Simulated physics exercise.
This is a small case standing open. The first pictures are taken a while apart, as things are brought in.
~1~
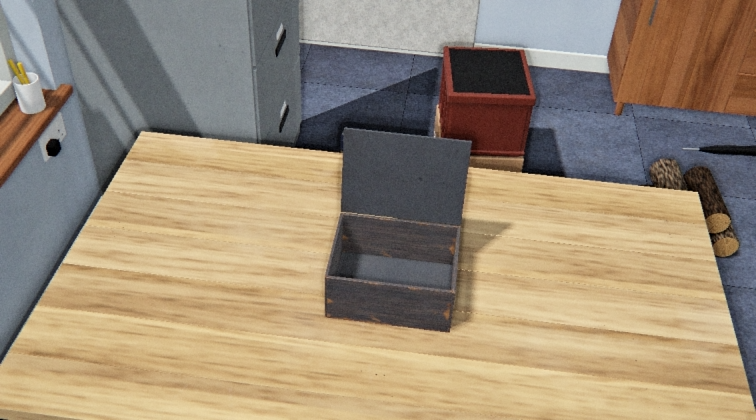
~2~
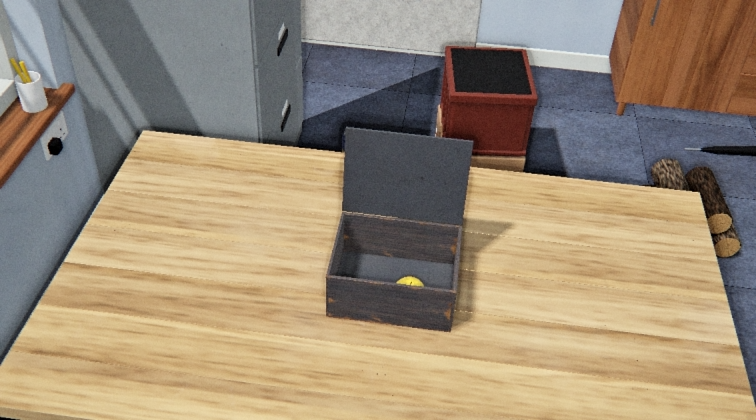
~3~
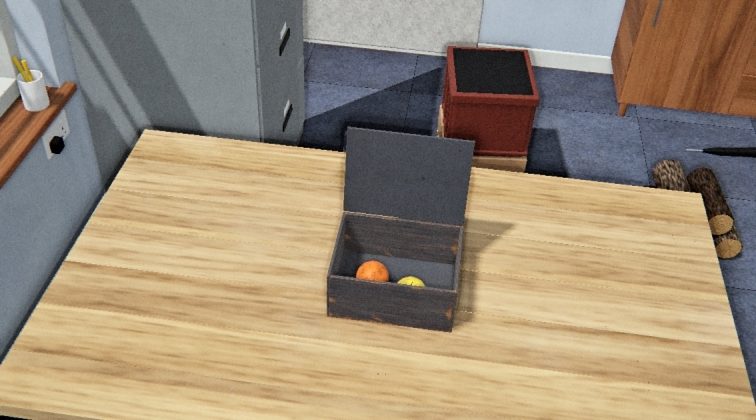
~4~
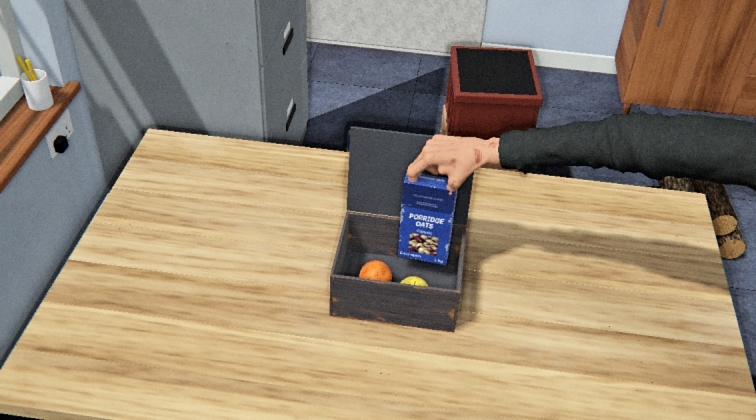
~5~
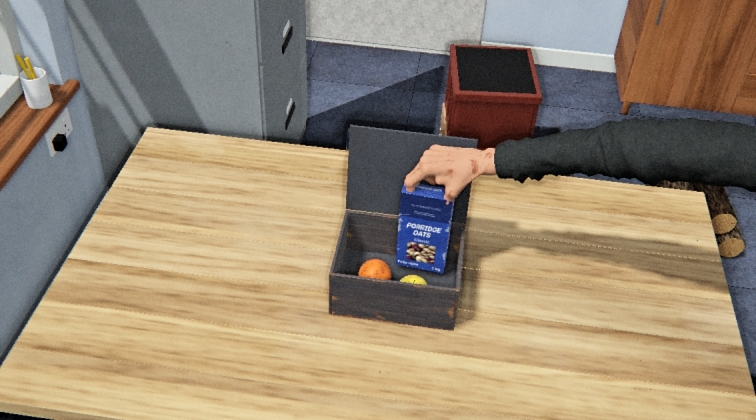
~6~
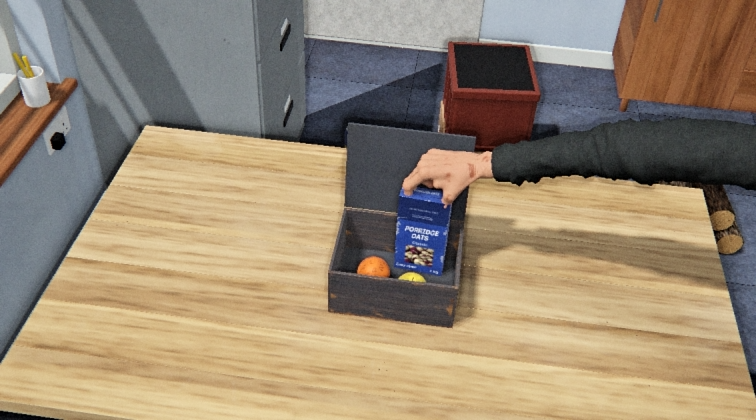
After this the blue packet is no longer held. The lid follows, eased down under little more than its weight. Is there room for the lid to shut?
It stays ajar.
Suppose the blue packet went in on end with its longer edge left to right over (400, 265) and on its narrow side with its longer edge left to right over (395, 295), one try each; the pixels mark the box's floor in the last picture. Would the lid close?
First try: It will not close; second try: It closes.
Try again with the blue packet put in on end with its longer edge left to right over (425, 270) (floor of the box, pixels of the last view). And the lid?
Then it will not close.
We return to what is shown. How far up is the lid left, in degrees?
About 12°.
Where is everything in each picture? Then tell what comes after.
In the first picture, the last thing is not in view yet.
In the second picture, the last thing is not in view yet.
In the third picture, the last thing is not in view yet.
In the fourth picture, coming down; blue packet (427, 219).
In the fifth picture, coming down; blue packet (425, 228).
In the sixth picture, in place under the hand; blue packet (423, 231).
Then, 1.20 s after the last picture, lid starting down.
Then, 1.80 s after the last picture, lid 48° above the rim; blue packet tipped 25° from how it was near (418, 246).
Then, 2.00 s after the last picture, lid 33° above the rim; blue packet tipped 55° from how it was near (415, 263).
Then, 2.70 s after the last picture, lid 12° above the rim; blue packet tipped 56° from how it was near (416, 262).
At rest, lid 12° above the rim; tipped over in the box, blue packet; the other 2 in place. Seen from the same camera at the end, blue packet near (416, 262).
